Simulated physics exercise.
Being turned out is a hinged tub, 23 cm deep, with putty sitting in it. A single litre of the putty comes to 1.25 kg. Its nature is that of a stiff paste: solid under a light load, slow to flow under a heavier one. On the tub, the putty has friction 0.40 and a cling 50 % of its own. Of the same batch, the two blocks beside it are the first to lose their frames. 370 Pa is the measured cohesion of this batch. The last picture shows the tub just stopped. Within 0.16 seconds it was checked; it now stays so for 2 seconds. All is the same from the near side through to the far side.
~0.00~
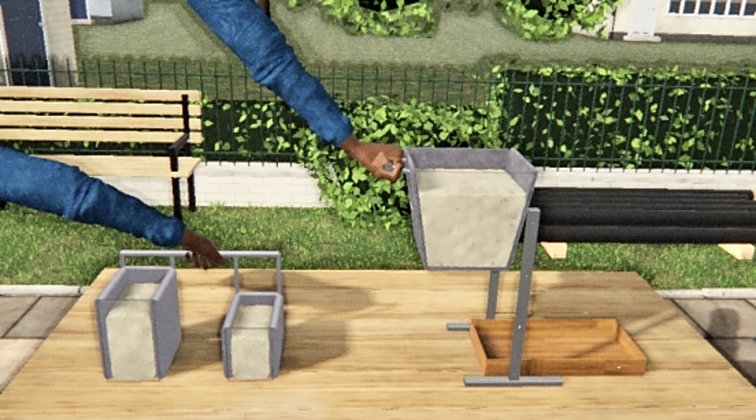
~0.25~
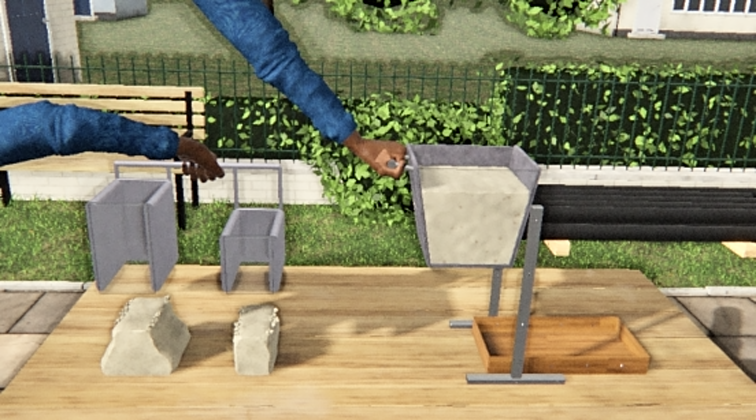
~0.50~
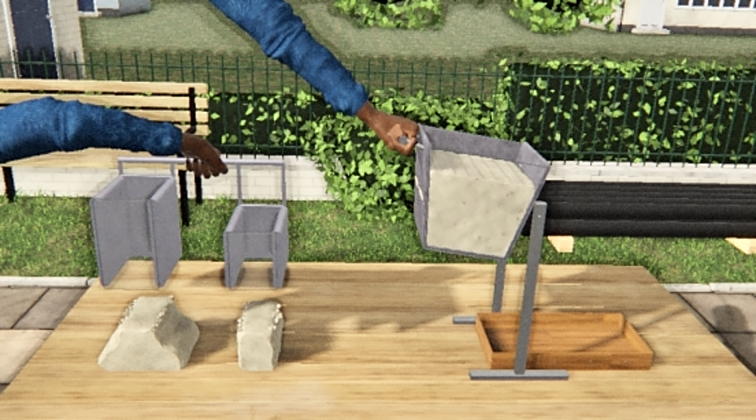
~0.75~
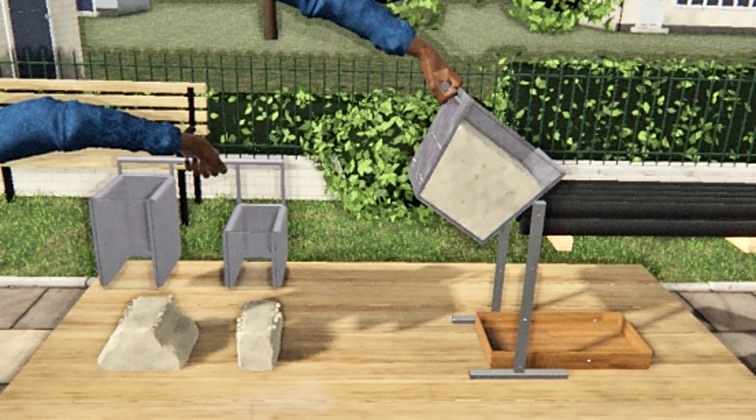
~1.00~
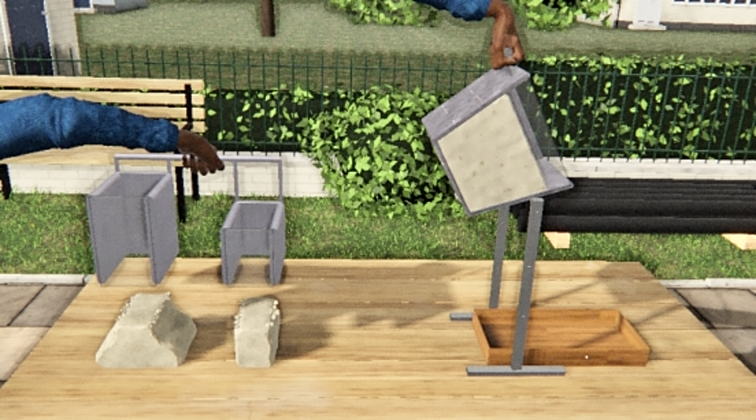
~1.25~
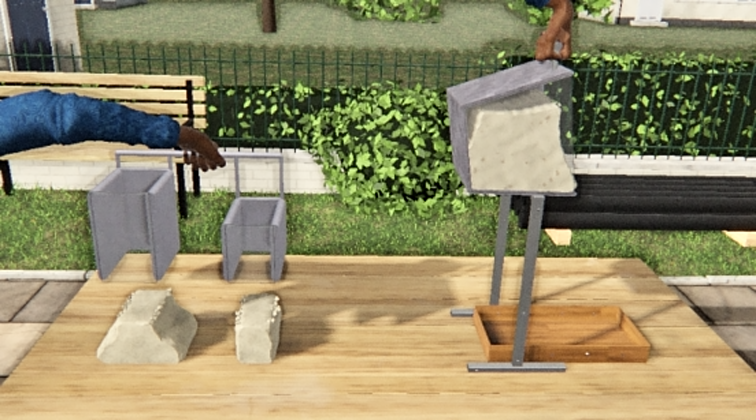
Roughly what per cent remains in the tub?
About 55 %.
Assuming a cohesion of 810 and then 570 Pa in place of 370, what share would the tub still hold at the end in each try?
First 100 %, second 95 %.
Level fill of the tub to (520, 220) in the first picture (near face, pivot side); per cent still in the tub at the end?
Around 100 per cent.
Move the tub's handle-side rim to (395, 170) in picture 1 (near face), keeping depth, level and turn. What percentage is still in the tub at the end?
40 %.
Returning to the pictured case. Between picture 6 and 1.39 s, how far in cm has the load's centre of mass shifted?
Close to 4 centimetres.
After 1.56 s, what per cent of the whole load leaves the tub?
10 %.
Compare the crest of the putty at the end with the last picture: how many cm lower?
The top ends up some 9 cm below its level in the last picture.
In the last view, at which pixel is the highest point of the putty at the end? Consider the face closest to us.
It ends up highest close to (532, 147).
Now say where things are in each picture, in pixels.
In the first picture, handle-side rim at (416, 170), tilt 0 degrees; highest point of the putty at (430, 193); test blocks 18 cm, 11 cm high (left to right).
In the second picture, handle-side rim at (419, 167), tilt 0 degrees; highest point of the putty at (433, 190); test blocks 13 cm, 11 cm high (left to right).
In the third picture, handle-side rim at (431, 146), tilt 9 degrees; highest point of the putty at (439, 172); test blocks 12 cm, 11 cm high (left to right).
In the fourth picture, handle-side rim at (473, 102), tilt 35 degrees; highest point of the putty at (465, 129); test blocks 12 cm, 11 cm high (left to right).
In the fifth picture, handle-side rim at (529, 77), tilt 62 degrees; highest point of the putty at (504, 98); test blocks 12 cm, 11 cm high (left to right).
In the sixth picture, handle-side rim at (572, 75), tilt 81 degrees; highest point of the putty at (555, 107); test blocks 12 cm, 11 cm high (left to right).
By 1.39 s, the tub is at 81 degrees and holds 87 %.
By 1.56 s, the tub is at 81 degrees and holds 64 %.
By 1.73 s, the tub is at 81 degrees and holds 56 %.
By 1.90 s, the tub is at 81 degrees and holds 55 %.
By 3.25 s, at the end, the tub is at 81 degrees and holds 55 %.
